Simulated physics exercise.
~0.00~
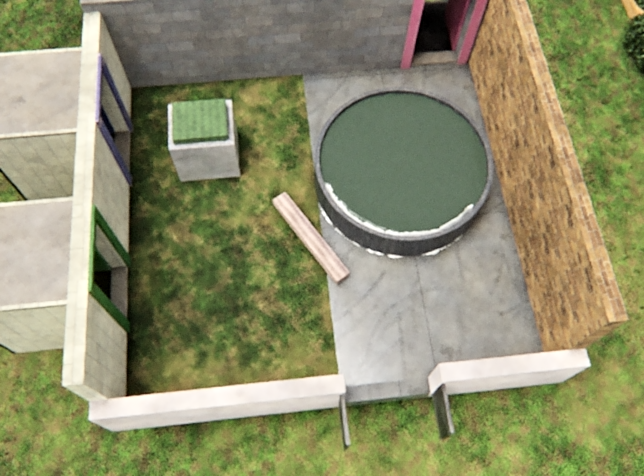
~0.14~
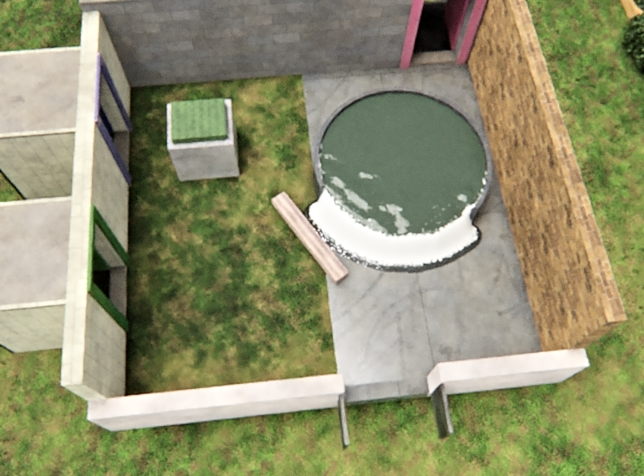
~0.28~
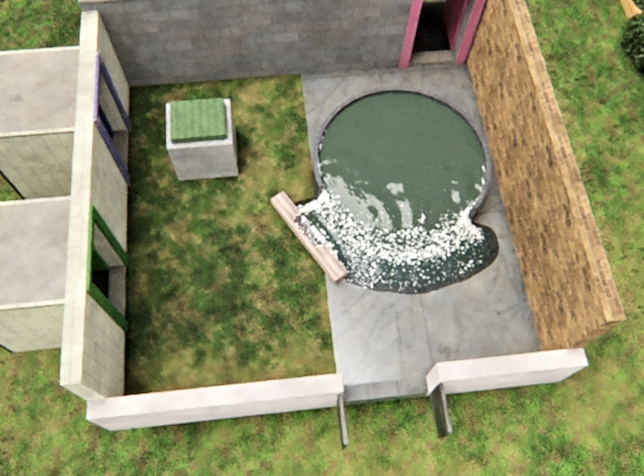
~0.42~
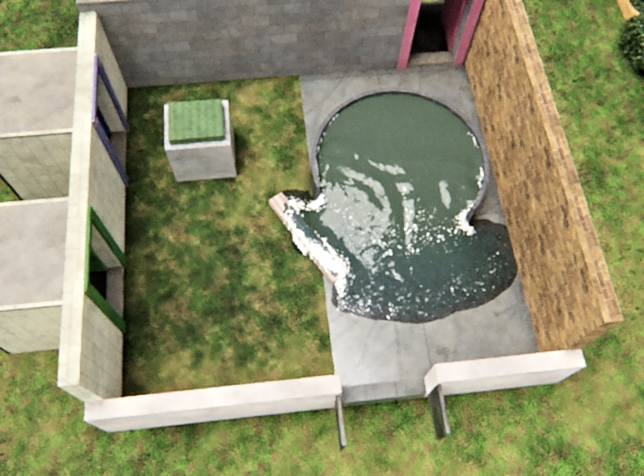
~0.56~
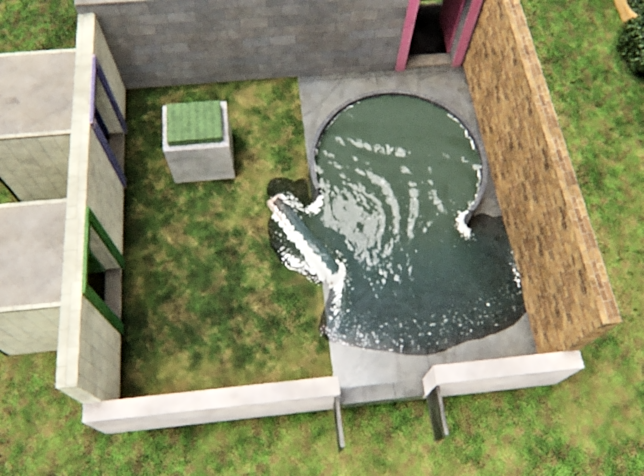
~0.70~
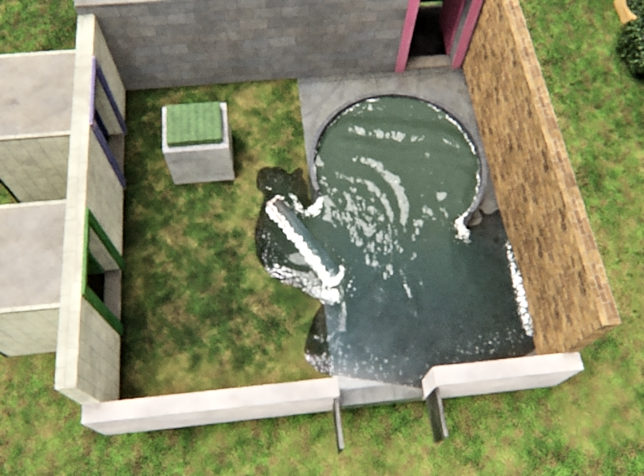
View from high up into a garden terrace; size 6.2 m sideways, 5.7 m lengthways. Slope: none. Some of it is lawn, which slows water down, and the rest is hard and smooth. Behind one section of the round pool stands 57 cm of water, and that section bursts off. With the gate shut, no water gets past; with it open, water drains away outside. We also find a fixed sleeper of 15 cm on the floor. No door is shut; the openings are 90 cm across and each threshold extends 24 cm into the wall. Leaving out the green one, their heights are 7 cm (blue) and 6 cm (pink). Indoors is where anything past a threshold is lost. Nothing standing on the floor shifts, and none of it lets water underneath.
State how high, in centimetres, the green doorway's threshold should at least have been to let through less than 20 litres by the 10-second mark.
At least some 5 cm.
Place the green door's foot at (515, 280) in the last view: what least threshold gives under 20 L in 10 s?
Around 16 cm would do it.
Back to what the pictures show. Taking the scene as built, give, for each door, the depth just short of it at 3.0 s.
Lab note, cm: Blue 0; pink 0; green 0.
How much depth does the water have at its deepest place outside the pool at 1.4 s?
Close to 37 centimetres.
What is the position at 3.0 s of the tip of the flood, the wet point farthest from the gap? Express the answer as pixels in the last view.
At about (133, 411).
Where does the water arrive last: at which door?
The answer is the blue one.
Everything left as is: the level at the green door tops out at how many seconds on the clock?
At roughly 4.5 s.
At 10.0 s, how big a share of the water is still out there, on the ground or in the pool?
Close to 64 in a hundred.
After 1.4 s water covers 45 % of the floor, deepest (37 cm) near (536, 367); it has not reached the green door.
After 3.0 s water covers 65 % of the floor, deepest (28 cm) near (525, 369); it has not reached the green door.
After 10.0 s water covers 95 % of the floor, deepest (10 cm) near (328, 253); 7 cm at the green door, 1 litre in over its 8 cm threshold.
At the green door as built, the water arrived by 3.7 s and peaked near 9 cm at 4.4 s.
With a threshold of 4.5 cm, 25 litres would have come in within the 10 s; with 5.5 cm, 14 litres. So under 20 litres takes about 5 cm.
